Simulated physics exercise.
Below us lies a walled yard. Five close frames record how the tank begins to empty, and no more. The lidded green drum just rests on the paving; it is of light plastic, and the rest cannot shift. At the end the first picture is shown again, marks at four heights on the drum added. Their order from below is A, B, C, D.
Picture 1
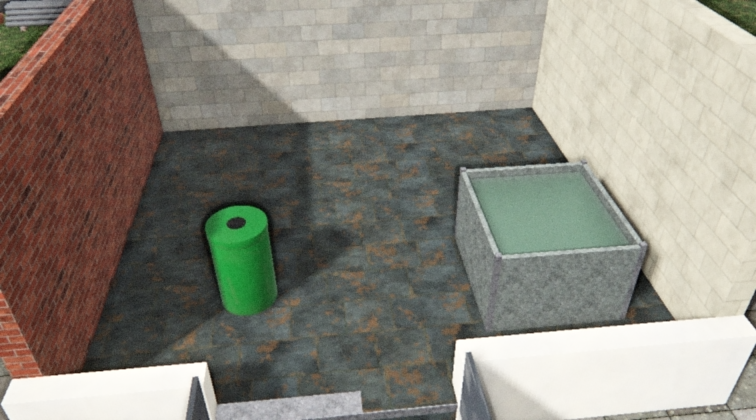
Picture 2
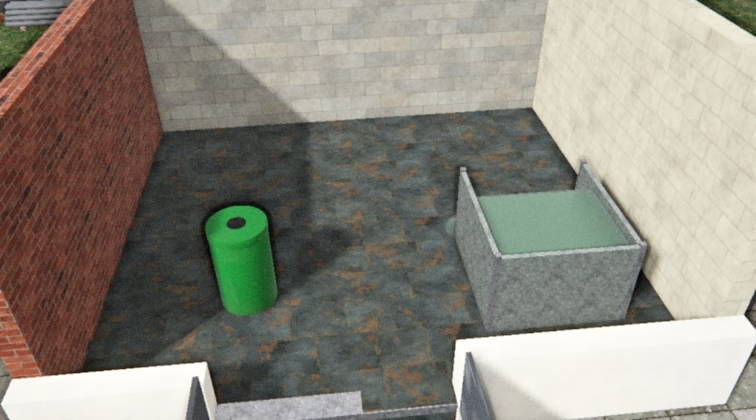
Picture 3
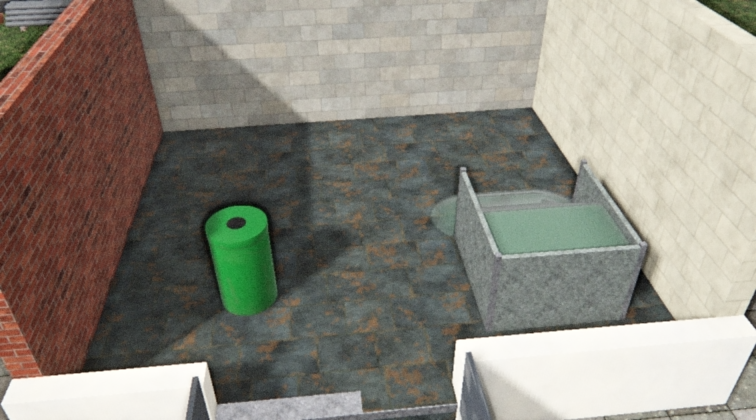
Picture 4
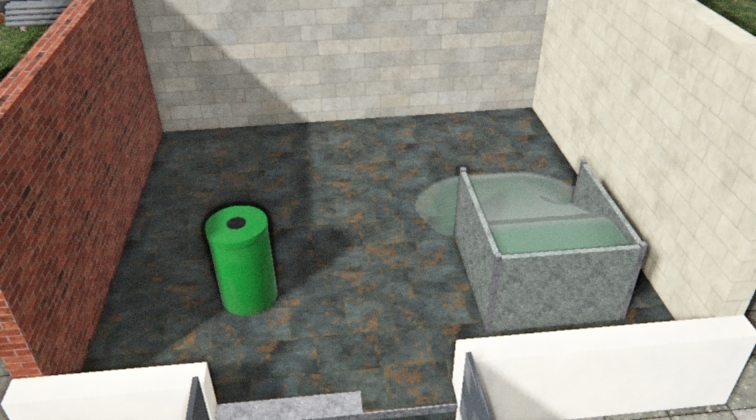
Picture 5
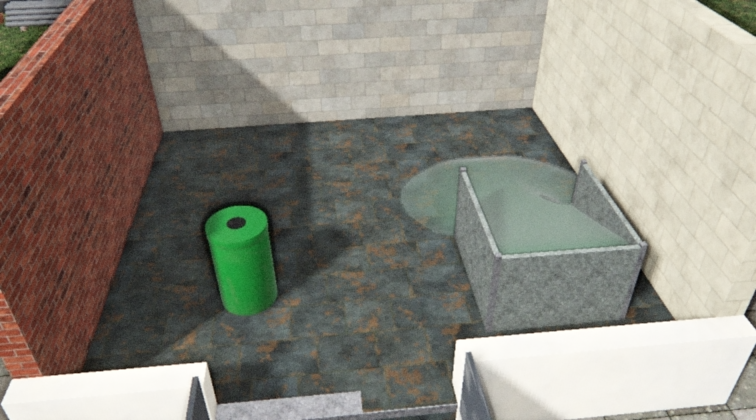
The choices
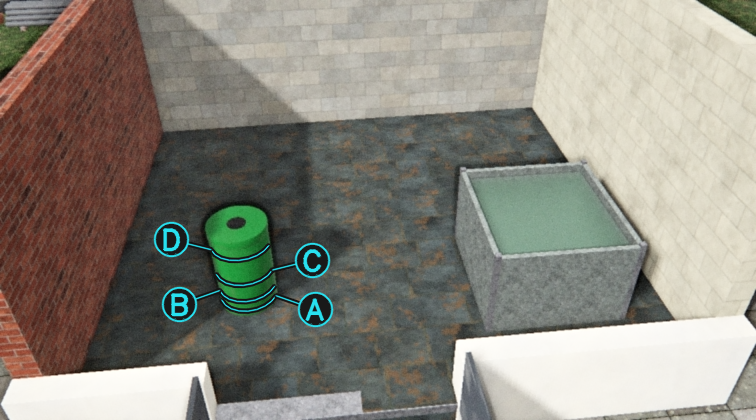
The video shows a walled yard with a green drum on the left and a full grey tank on the right; the tank's far side opens, and water spreads over the dark floor behind it and leftward.
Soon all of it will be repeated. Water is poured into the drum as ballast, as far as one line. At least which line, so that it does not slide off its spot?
Use line A.
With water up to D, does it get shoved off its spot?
No, not at all.
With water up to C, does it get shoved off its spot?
No, that is safe.
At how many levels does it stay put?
All of them.
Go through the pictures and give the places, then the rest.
Lid of the green drum at (237, 224); tank full, its middle at (544, 212); open gate at (334, 355).
Water covers 2 % of the ground, mostly out of sight from here.
Water covers 5 % of the ground, mostly out of sight from here.
Water covers 8 % of the ground and is seen nearest the drum at (437, 223).
Lid of the green drum at (237, 224); water covers 12 % of the ground and is seen nearest the drum at (412, 210).
On the marked copy, A at (247, 311); B at (246, 301); C at (243, 285); D at (238, 260); from the bottom up A, B, C, D.
Choosing A, it does not move.
Choosing B, it does not move.
Choosing C, it does not move.
Choosing D, it does not move.
